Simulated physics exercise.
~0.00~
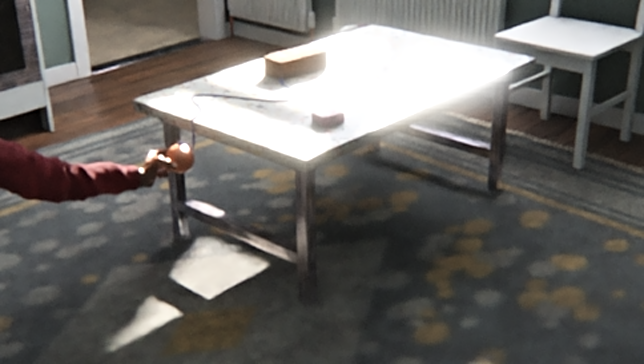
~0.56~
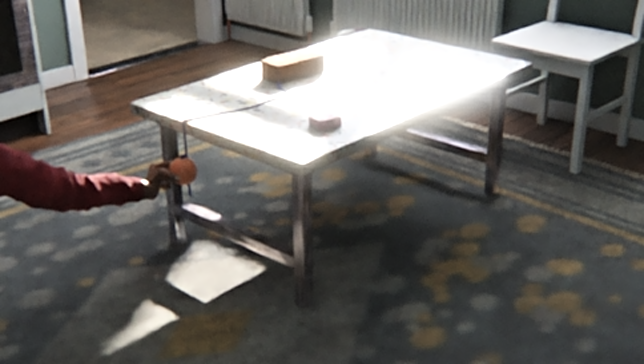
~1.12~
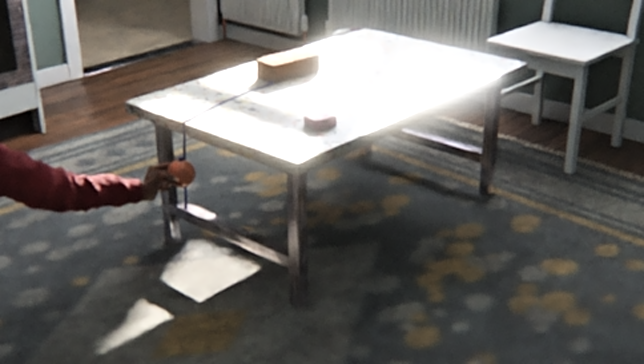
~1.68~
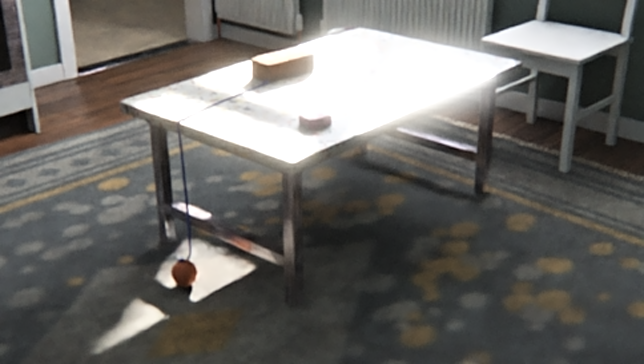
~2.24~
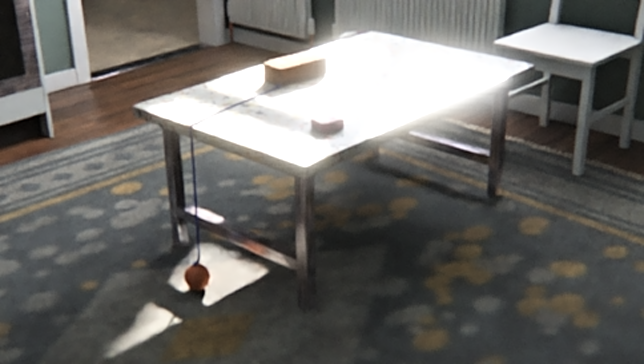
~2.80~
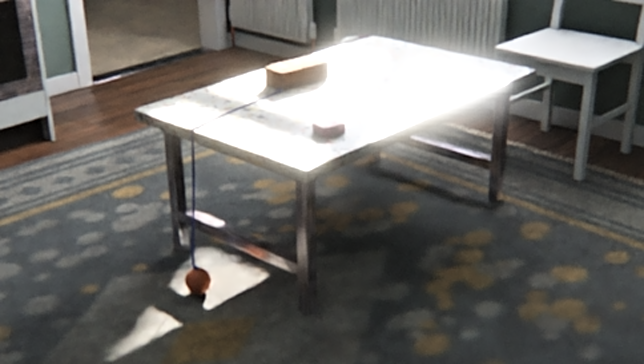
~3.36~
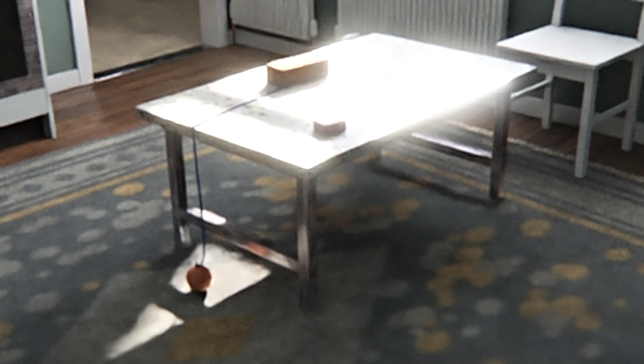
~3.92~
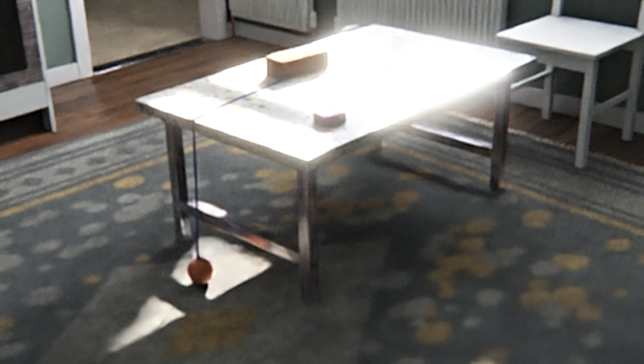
A hand releases a string-tied orange beside a white table, and it drops to the floor.
